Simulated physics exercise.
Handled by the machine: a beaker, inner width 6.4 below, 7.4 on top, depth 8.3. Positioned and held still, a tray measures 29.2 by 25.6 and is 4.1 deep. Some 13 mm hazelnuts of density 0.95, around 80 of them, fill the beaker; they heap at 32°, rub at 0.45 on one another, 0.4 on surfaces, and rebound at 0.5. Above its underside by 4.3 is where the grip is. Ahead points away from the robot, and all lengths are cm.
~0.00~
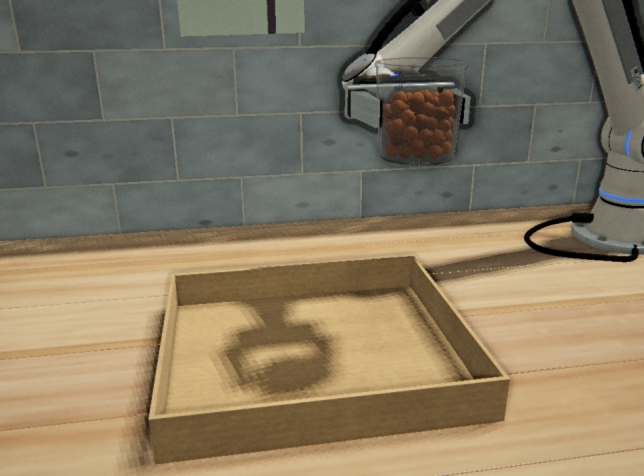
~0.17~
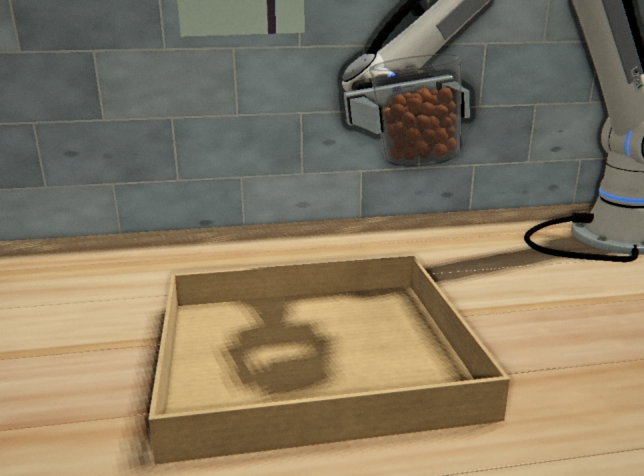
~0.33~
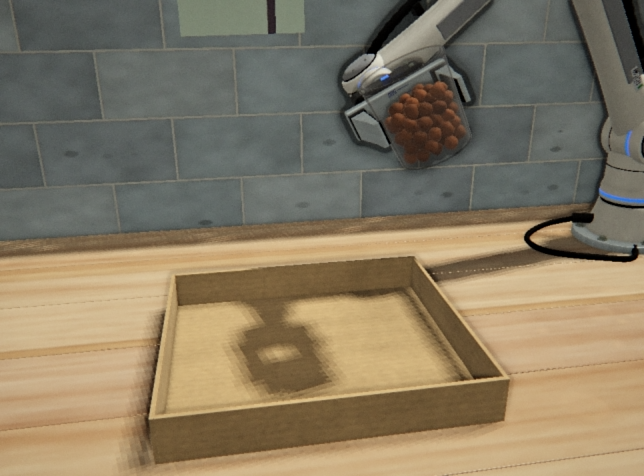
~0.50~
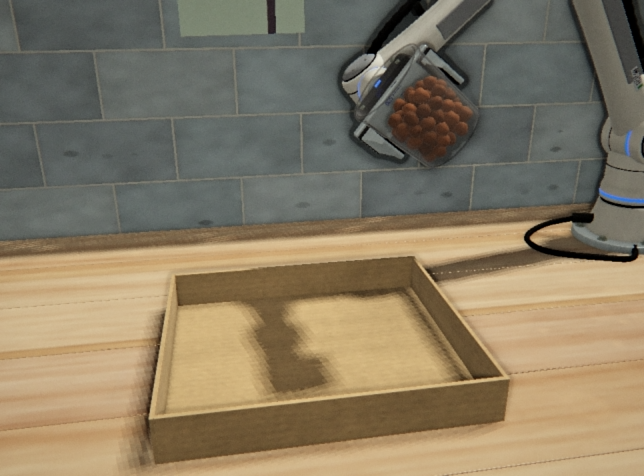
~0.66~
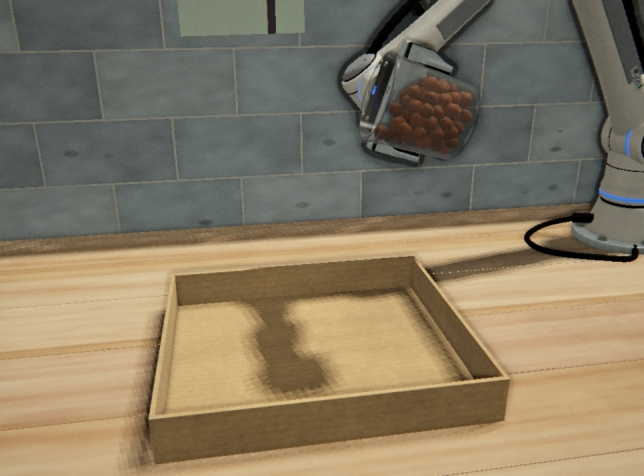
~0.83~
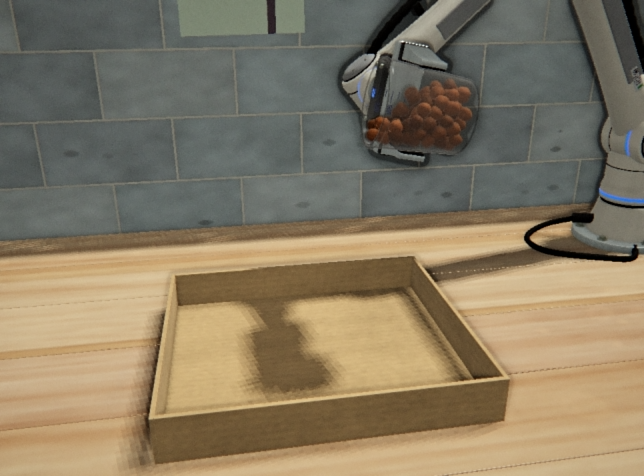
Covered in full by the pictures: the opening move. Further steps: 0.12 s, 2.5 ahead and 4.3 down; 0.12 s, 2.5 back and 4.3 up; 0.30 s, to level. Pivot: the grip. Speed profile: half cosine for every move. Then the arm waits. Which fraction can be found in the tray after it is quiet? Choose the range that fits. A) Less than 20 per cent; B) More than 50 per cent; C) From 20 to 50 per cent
Less than 20 per cent.
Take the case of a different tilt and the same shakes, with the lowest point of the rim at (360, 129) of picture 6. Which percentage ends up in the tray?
Roughly 5 per cent.
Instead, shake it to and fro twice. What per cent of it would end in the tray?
Expected share: About 20 %.
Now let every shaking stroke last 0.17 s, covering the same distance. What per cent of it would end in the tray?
It would come to roughly 5 %.
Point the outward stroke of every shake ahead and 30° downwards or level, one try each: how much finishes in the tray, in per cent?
25 and 60 %.
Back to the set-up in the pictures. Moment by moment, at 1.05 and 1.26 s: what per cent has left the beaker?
At the first time about 5 per cent, at the second about 10 per cent.
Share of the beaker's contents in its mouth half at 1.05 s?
Around 45 in a hundred.
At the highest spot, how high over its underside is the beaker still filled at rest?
7.0 cm.
After 1.05 s, tilted 79° forward, highest piece 26 above the table; 79 in the beaker, 3 in flight or on a rim.
After 1.26 s, tilted 23° forward, highest piece 28 above the table; 74 in the beaker, 7 in the tray, 1 in flight or on a rim.
After 1.57 s, level, highest piece 28 above the table; 74 in the beaker, 8 in the tray.
After 2.62 s, level, highest piece 28 above the table; 74 in the beaker, 8 in the tray.
In the end, 74 in the beaker, 8 in the tray. That is 10 % in the tray.
